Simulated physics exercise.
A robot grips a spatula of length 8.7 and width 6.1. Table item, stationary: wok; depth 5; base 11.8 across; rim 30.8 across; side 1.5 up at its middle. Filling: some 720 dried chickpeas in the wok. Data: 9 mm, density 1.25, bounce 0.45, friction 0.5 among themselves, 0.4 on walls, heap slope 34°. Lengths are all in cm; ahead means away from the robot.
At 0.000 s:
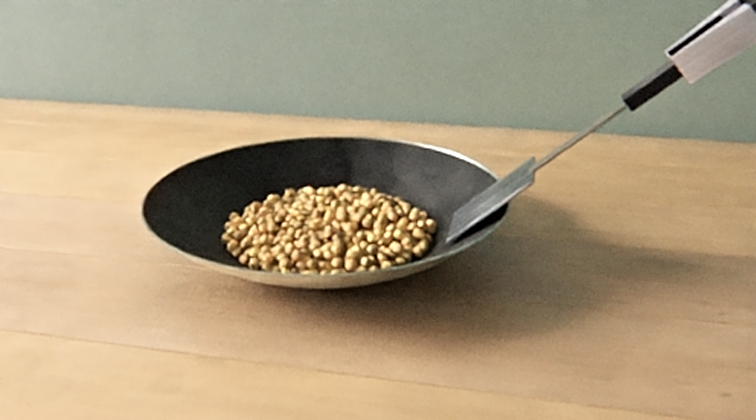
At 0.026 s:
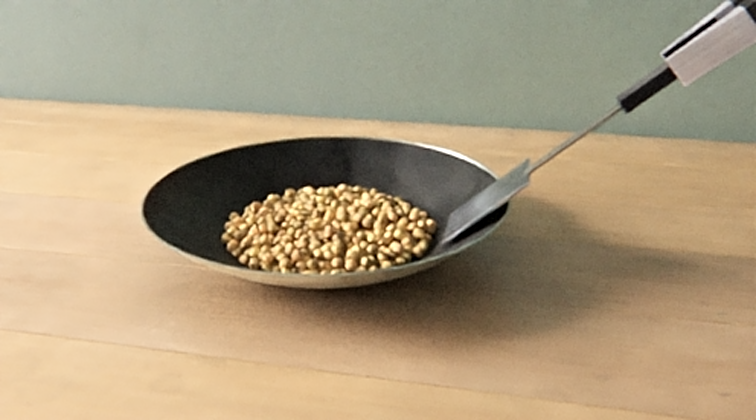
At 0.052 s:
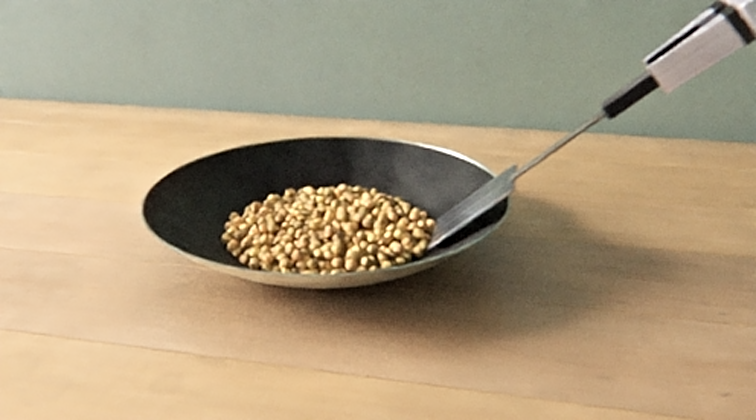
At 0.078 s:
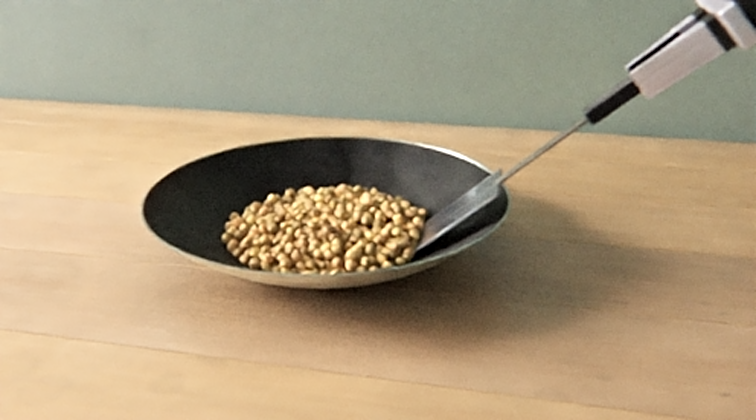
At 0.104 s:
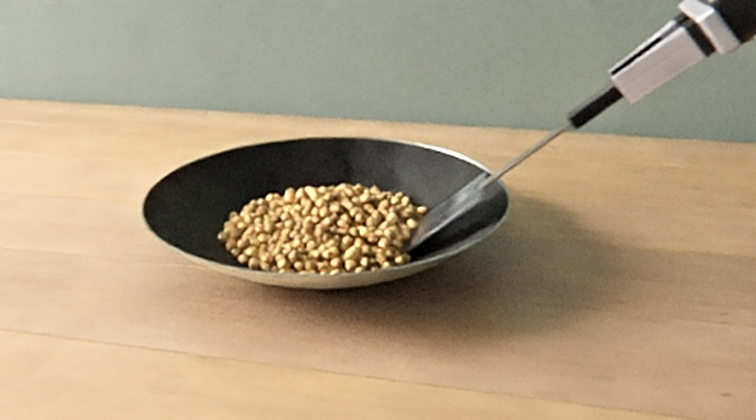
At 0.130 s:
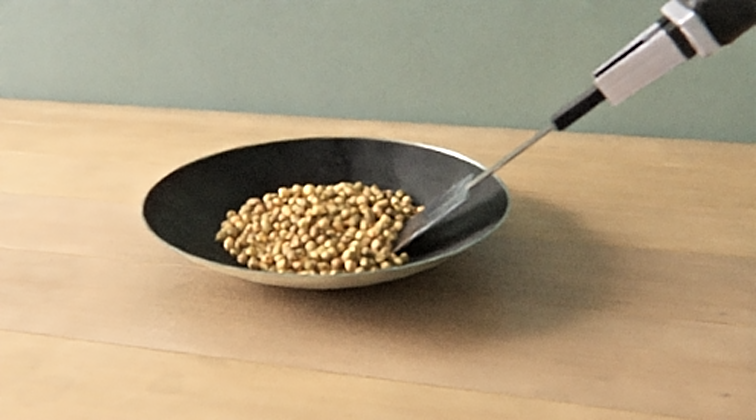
A shallow black wok with a pale outer side, holding a heap of golden-tan dried chickpeas, sits on a light wooden table before a plain grey-green wall, seen from slightly above. A silver and black robotic tool reaches in from the upper right, its flat grey spatula slanting down inside the right rim. The spatula slides slowly left, nudging the heap's right edge slightly inward, while the wok and camera stay still.
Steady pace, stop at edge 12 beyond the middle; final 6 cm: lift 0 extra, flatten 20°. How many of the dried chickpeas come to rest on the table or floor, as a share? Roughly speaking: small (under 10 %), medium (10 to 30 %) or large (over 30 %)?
Roughly, small, under 10 %.
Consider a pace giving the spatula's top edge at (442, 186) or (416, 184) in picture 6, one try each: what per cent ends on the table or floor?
Roughly 10 per cent, then roughly 15 per cent.
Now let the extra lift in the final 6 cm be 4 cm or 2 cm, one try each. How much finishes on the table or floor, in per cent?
5 and 5 per cent.
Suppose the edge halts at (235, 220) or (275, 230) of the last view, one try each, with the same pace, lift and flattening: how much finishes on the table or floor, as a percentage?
Around 0 per cent for the first try and 0 per cent for the second.
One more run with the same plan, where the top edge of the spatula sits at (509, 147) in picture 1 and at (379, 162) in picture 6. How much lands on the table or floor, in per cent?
Roughly 25 percent ends up there.
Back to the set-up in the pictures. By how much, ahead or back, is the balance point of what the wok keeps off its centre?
I'd say it's roughly 4.0 cm toward the front.
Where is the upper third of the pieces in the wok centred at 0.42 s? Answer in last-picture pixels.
It is centred close to (230, 199).
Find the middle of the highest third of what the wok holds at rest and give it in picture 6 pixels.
At about (223, 202).
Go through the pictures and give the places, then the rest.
The first picture shows spatula top edge at (534, 169), sloping 42°; upper third of the load around (331, 221), from x 225 to 430, top at y 190; 720 in the wok.
The second picture shows spatula top edge at (530, 170), sloping 42°; upper third of the load around (331, 221), from x 225 to 430, top at y 190.
The third picture shows spatula top edge at (515, 176), sloping 42°; upper third of the load around (331, 221), from x 225 to 430, top at y 190.
The fourth picture shows spatula top edge at (500, 181), sloping 42°; upper third of the load around (333, 221), from x 225 to 425, top at y 190.
The fifth picture shows spatula top edge at (485, 184), sloping 42°; upper third of the load around (327, 218), from x 225 to 425, top at y 190.
The sixth picture shows spatula top edge at (470, 186), sloping 42°; upper third of the load around (322, 218), from x 220 to 420, top at y 190; 720 in the wok.
After 0.28 s, sloping 42°, highest piece 4 above the table; 720 in the wok.
After 0.42 s, sloping 36°, highest piece 5 above the table; 720 in the wok.
After 0.70 s, sloping 22°, highest piece 6 above the table; 676 in the wok, 40 on the table or floor, 4 on the blade or in flight.
After 1.75 s, sloping 22°, highest piece 6 above the table; 675 in the wok, 45 on the table or floor.
At rest, 675 in the wok, 45 on the table or floor. That is 6 % on the table or floor.
